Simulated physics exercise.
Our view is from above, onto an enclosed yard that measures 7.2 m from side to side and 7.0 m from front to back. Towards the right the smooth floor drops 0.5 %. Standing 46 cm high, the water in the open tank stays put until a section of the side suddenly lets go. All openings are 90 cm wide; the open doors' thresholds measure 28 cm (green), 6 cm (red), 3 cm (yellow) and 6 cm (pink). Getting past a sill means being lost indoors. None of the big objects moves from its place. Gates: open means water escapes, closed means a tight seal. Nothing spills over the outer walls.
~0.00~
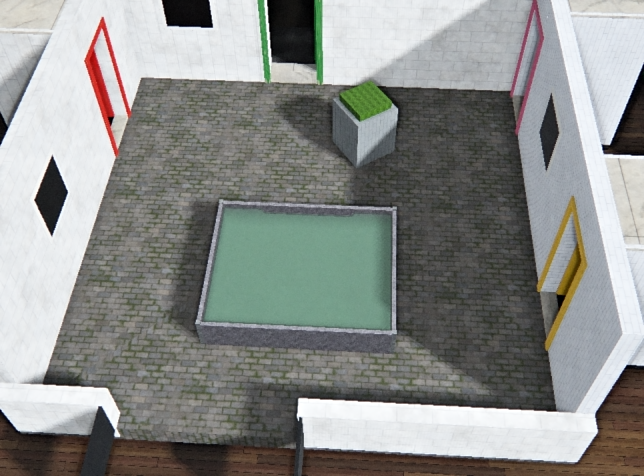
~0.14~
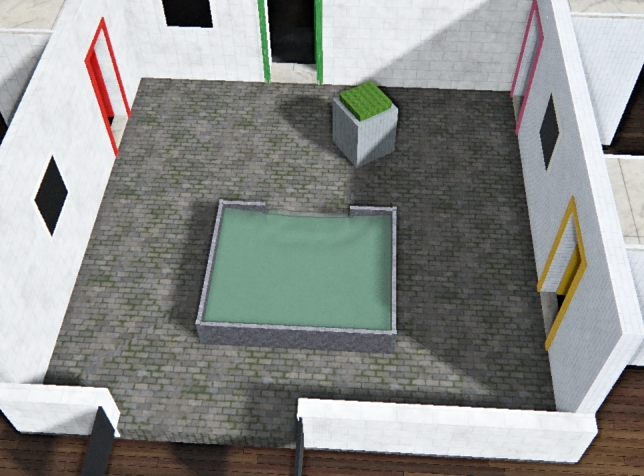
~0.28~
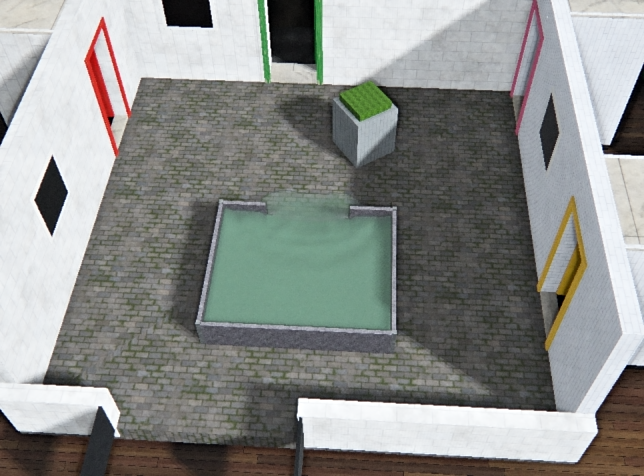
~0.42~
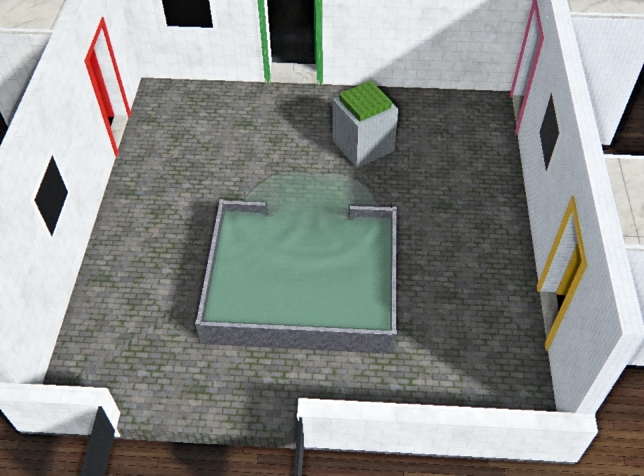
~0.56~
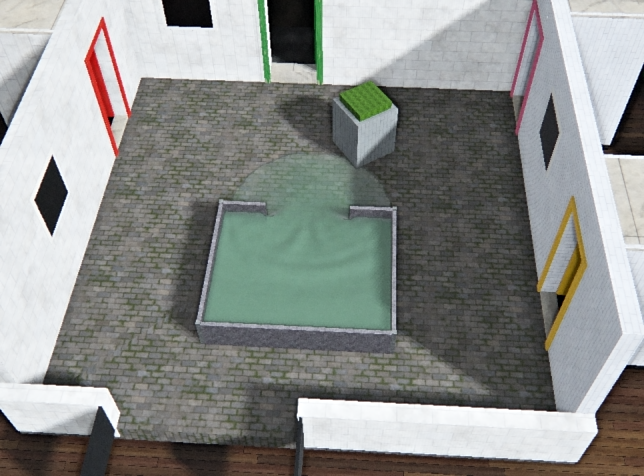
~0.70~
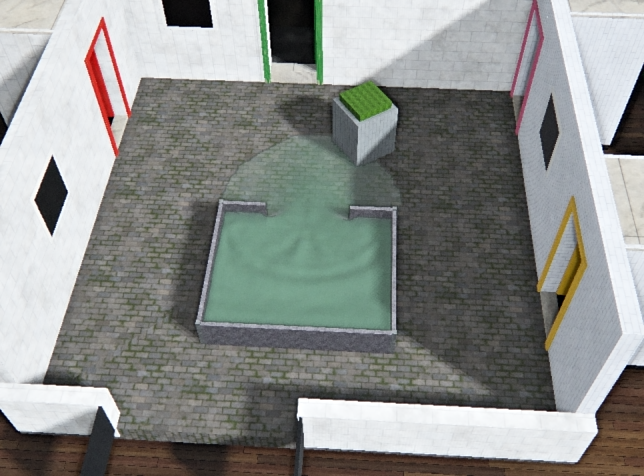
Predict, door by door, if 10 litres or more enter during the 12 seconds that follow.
Green door: Falls short; red door: Tops the amount; yellow door: Falls short; pink door: Tops the amount.
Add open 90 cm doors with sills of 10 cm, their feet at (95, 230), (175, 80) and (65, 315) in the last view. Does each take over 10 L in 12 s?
Less, more, less.
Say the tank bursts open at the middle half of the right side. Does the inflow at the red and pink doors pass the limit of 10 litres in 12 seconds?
At the red door the limit is not exceeded; at the pink door it is surpassed.
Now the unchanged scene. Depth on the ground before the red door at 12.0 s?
Average: ~ 5.0 cm.
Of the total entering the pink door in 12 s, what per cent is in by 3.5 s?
It comes to about 5 per cent.
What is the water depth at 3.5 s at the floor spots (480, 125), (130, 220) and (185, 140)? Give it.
2, 0, 2 cm.
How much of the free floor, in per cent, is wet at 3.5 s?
Covered: Roughly 40 %.
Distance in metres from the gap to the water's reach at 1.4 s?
I'd put it close to 3.6 m.
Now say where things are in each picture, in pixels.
The first frame shows the open tank at (302, 266) is whole and still, 46 cm deep.
In the second frame, the front is at a hidden place, 0.8 m from the gap on the open tank's far side; 0.4 m2 of floor is under water; 46 cm left at the back of the open tank.
In the third frame, the front is at (354, 204), 0.9 m from the gap on the open tank's far side; 1.0 m2 of floor is under water; 46 cm left at the back of the open tank.
In the fourth frame, the front is at (348, 180), 1.3 m from the gap on the open tank's far side; 2.0 m2 of floor is under water; 46 cm left at the back of the open tank.
In the fifth frame, the front is at (339, 159), 1.7 m from the gap on the open tank's far side; 2.9 m2 of floor is under water; 46 cm left at the back of the open tank.
In the sixth frame, the front is at (333, 140), 2.1 m from the gap on the open tank's far side; 3.8 m2 of floor is under water; 46 cm left at the back of the open tank.
After 1.4 s water covers 15 % of the floor and is deepest (31 cm) near (349, 165); green door 9 cm at the sill, 0 L in, red door not reached, yellow door not reached, pink door not reached.
After 2.2 s water covers 25 % of the floor and is deepest (29 cm) near (349, 165); green door 24 cm at the sill, 0 L in, red door not reached, yellow door not reached, pink door not reached.
After 3.5 s water covers 40 % of the floor and is deepest (30 cm) near (141, 82); green door 20 cm at the sill, 0 L in, red door 5 cm at the sill, 0 L in, yellow door not reached, pink door 8 cm at the sill, 2 L in.
After 7.0 s water covers 75 % of the floor and is deepest (14 cm) near (240, 92); green door 12 cm at the sill, 0 L in, red door 9 cm at the sill, 26 L in, yellow door 2 cm at the sill, 0 L in, pink door 10 cm at the sill, 57 L in.
After 12.0 s water covers 95 % of the floor and is deepest (8 cm) near (508, 129); green door 8 cm at the sill, 0 L in, red door 5 cm at the sill, 43 L in, yellow door 4 cm at the sill, 0 L in, pink door 9 cm at the sill, 94 L in.
